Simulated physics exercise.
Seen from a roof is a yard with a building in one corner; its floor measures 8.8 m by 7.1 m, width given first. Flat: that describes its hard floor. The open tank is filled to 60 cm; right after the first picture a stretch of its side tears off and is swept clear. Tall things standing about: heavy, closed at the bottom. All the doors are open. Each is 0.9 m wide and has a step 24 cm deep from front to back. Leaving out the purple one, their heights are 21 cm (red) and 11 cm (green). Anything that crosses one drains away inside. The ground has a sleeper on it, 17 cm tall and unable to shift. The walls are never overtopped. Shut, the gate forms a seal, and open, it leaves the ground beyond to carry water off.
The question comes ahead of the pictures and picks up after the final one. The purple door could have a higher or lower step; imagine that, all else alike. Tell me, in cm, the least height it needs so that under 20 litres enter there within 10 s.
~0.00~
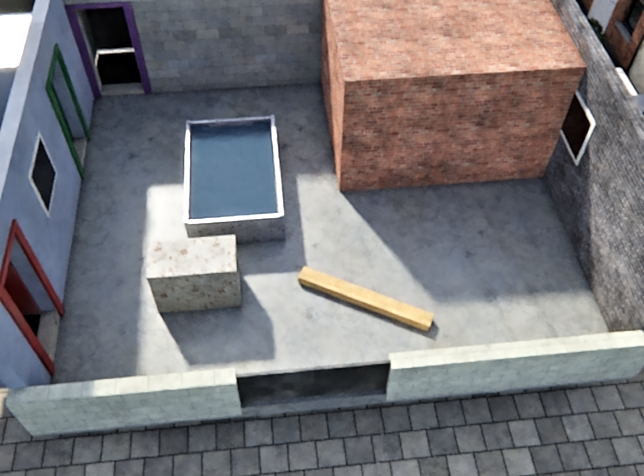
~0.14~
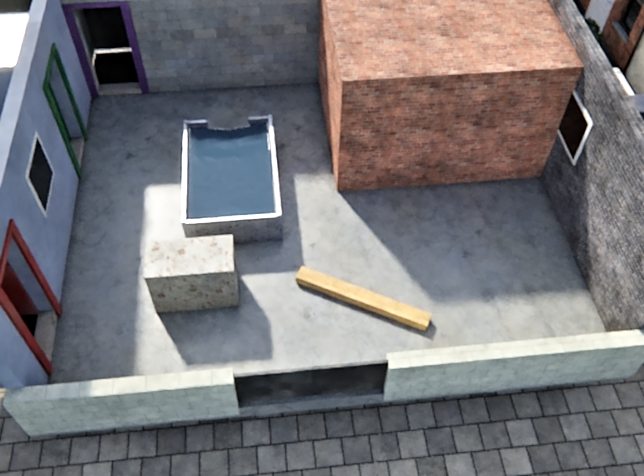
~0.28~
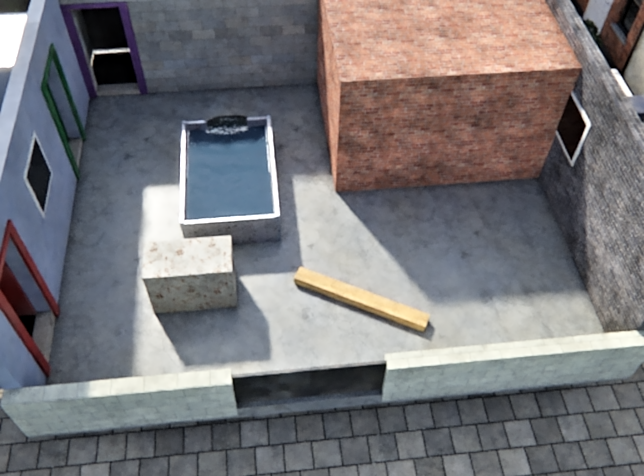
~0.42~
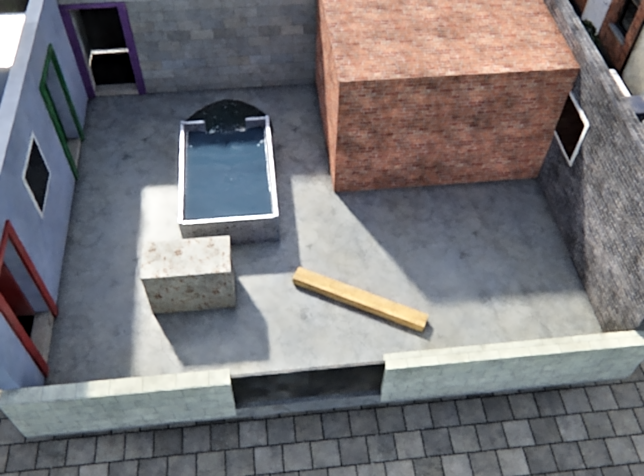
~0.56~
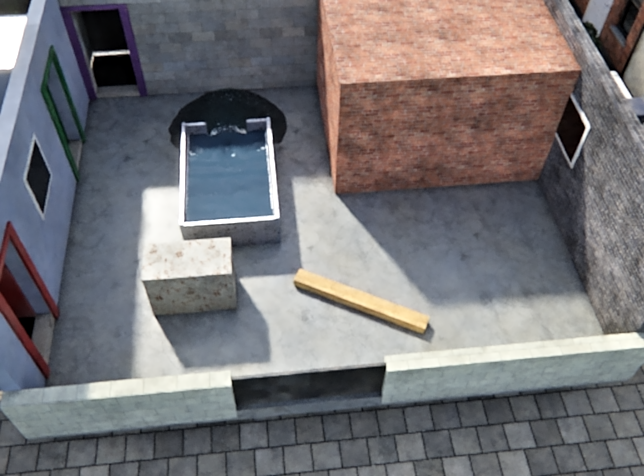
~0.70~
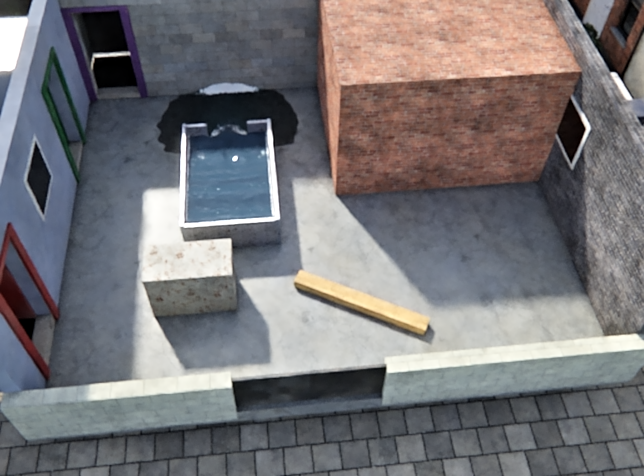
Around 13 cm at the least.
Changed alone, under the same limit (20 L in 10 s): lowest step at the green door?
I'd raise green to close to 5.5 cm.
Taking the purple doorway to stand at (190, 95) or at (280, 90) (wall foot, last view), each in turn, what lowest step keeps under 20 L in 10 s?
First place around 22 cm, second around 18 cm.
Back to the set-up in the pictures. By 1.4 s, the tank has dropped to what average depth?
The mean depth is roughly 45 cm.
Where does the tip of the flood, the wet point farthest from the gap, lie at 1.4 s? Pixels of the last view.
Lab note: Front tip approx. at (117, 100).
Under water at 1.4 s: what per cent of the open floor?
Close to 10 per cent of it is wet.
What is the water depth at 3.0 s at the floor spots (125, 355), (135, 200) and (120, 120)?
First spot about 0 cm, second about 0 cm, third about 9 cm.
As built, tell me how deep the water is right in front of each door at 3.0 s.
Depths, in cm - purple: 14, red: 0, green: 9.
After 1.4 s water covers 10 % of the floor, deepest (36 cm) near (230, 146); 4 cm at the purple door, 0 litres in over its 10 cm step.
After 3.0 s water covers 25 % of the floor, deepest (29 cm) near (311, 89); 14 cm at the purple door, 4 litres in over its 10 cm step.
After 10.0 s water covers 85 % of the floor, deepest (10 cm) near (98, 107); 9 cm at the purple door, 41 litres in over its 10 cm step.
At the purple door as built, the water arrived by 1.4 s and peaked near 14 cm at 3.0 s.
With a step of 12 cm, 26 litres would have come in within the 10 s; with 16 cm, 8 litres. So under 20 litres takes about 13 cm.
